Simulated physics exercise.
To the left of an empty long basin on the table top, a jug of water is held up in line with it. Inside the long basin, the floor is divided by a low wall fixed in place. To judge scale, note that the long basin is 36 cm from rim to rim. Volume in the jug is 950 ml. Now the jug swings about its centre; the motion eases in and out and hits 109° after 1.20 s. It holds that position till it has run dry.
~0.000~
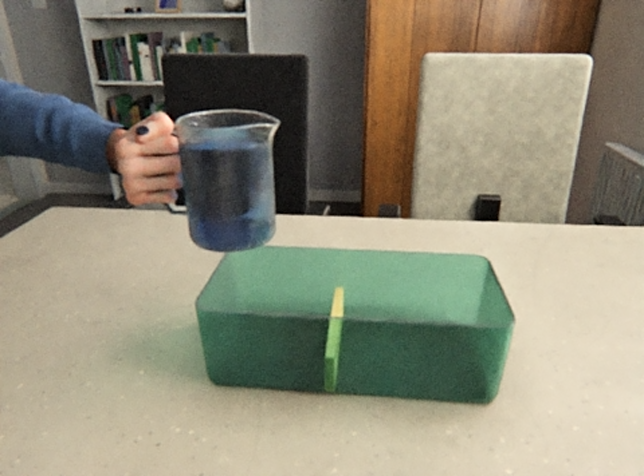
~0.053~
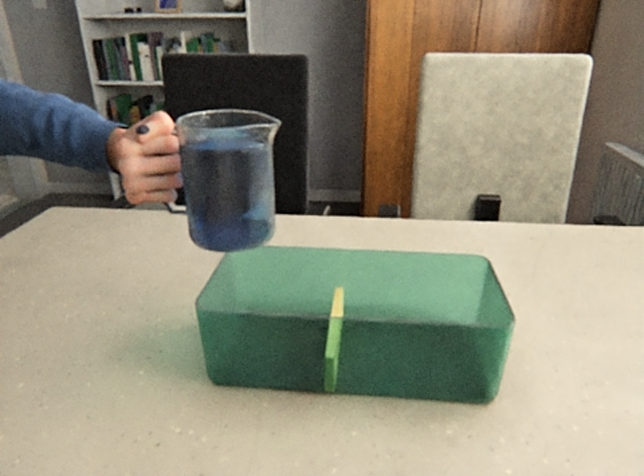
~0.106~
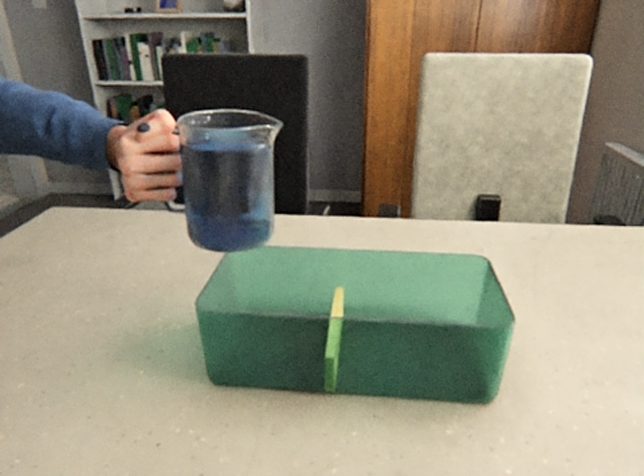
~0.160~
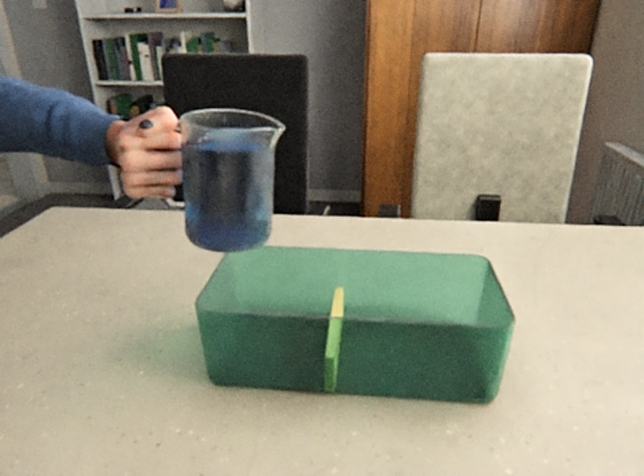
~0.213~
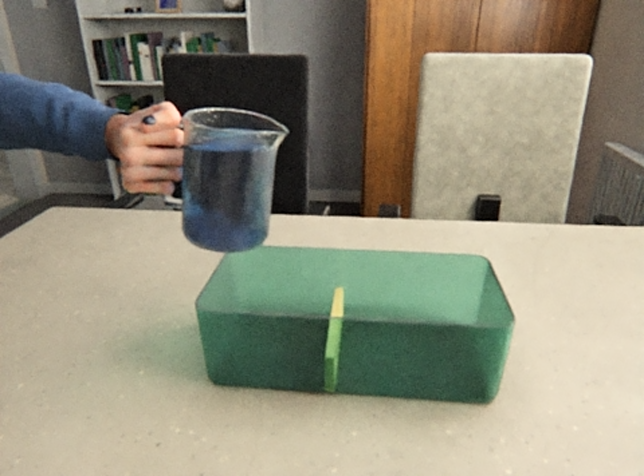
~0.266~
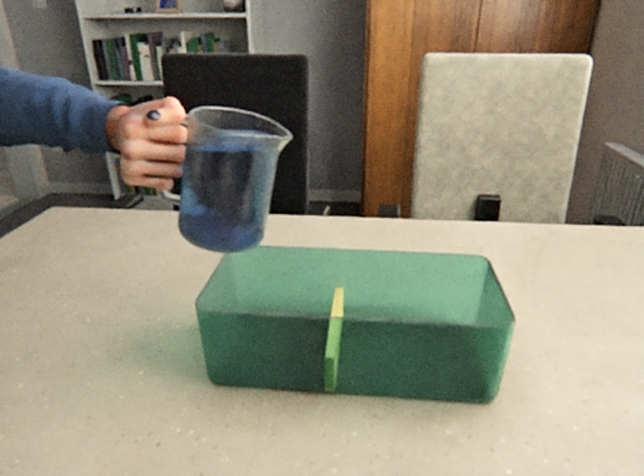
A hand in a blue sleeve reaches in from the left, gripping a clear glass jug of bluish water above a pale table, seen from slightly above in a room with chairs, a bookshelf and a wooden door behind. An empty translucent green basin with a yellow-green divider sits below, to the right. The jug, upright at first, tilts slightly rightward, gradually quickening, while the camera stays still.
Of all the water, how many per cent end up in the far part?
Roughly 79 per cent.
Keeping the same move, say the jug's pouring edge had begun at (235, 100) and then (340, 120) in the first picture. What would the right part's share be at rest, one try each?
Some 15 and 95 per cent, in that order.
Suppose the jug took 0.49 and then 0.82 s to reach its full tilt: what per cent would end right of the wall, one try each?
It comes to 70 per cent, and then 80 per cent.
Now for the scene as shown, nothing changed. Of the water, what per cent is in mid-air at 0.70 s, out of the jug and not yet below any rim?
Near 12 per cent at that moment.
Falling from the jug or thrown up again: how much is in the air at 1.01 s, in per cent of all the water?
Near 18 in a hundred.
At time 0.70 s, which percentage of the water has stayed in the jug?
Close to 86 percent of the liquid remains at that time.
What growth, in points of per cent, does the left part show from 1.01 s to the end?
Roughly 18 percent.
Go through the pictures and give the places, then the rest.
In the first frame, tilt 0°; pouring edge (279, 122); surface from (186, 137) to (270, 138); the long basin's rim runs from (214, 275) to (501, 288); the wall's top is at (335, 319).
In the second frame, tilt 1°; pouring edge (280, 122); surface from (186, 137) to (270, 138).
In the third frame, tilt 2°; pouring edge (282, 124); surface from (187, 136) to (271, 139).
In the fourth frame, tilt 5°; pouring edge (284, 127); surface from (189, 137) to (273, 139).
In the fifth frame, tilt 8°; pouring edge (288, 131); surface from (190, 138) to (277, 140).
In the sixth frame, tilt 13°; pouring edge (292, 136); surface from (192, 142) to (281, 141).
Then, 0.70 s in, the tilt is 68° and 85 per cent is still to pour, 0 is left of the wall and 3 right of it.
Then, 1.01 s in, the tilt is 103° and 35 per cent is still to pour, 2 is left of the wall and 46 right of it.
Then, 1.34 s in, the tilt is 109° and 3 per cent is still to pour, 15 is left of the wall and 78 right of it.
Then, 1.70 s in, the tilt is 109° and 0 per cent is still to pour, 20 is left of the wall and 79 right of it.
Finally, 20 per cent lies left of the wall, 79 right of it and 1 outside.
